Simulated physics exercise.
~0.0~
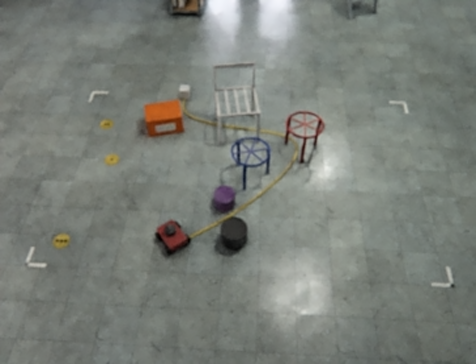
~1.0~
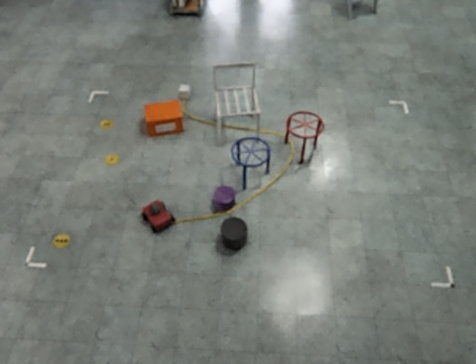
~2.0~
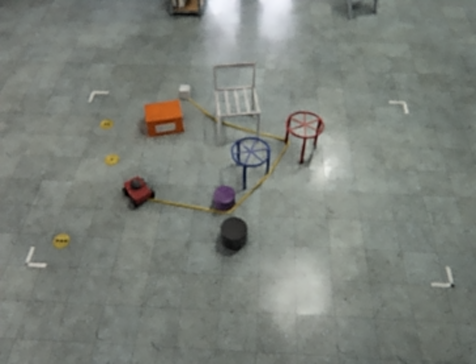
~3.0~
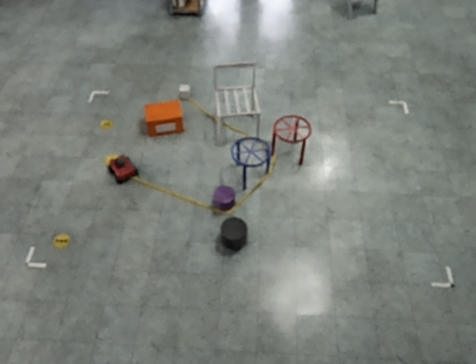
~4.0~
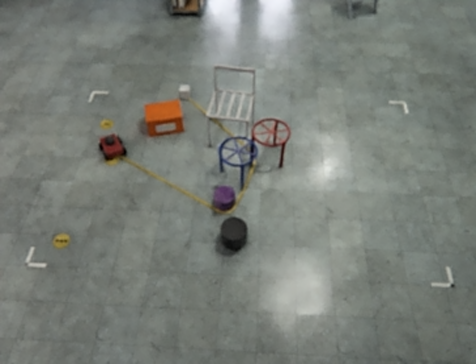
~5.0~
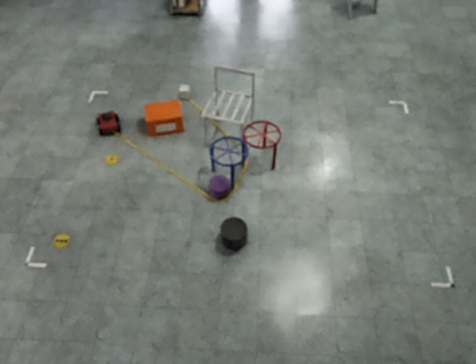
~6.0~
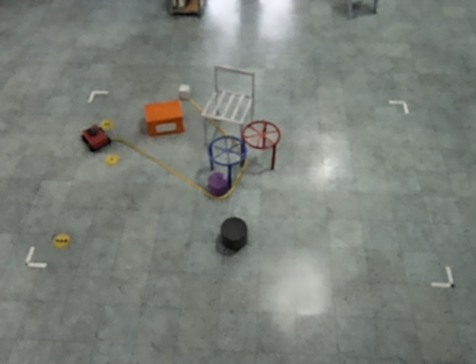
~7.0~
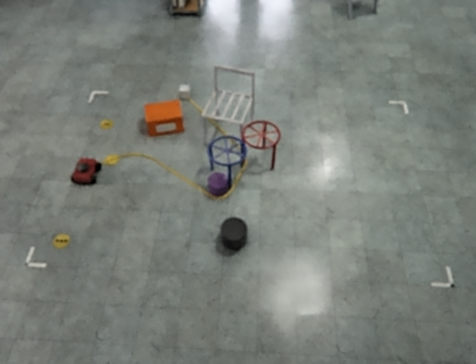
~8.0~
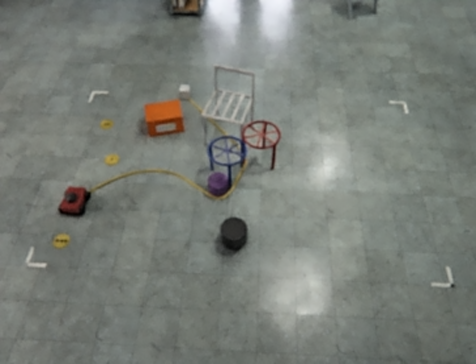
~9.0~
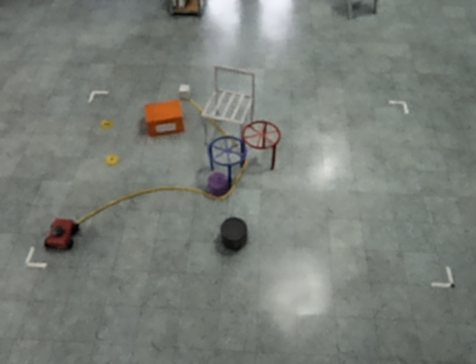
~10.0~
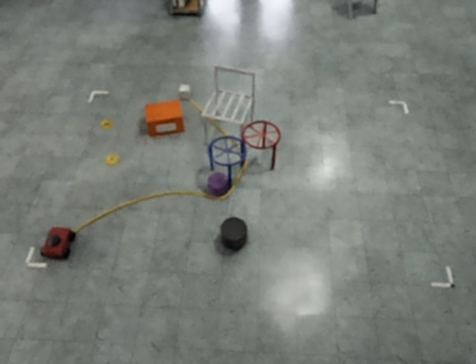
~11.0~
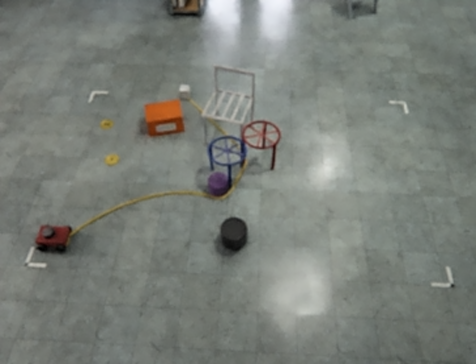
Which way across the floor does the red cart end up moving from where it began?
The red cart moves to the left, ending near the corner mark at the lower left.
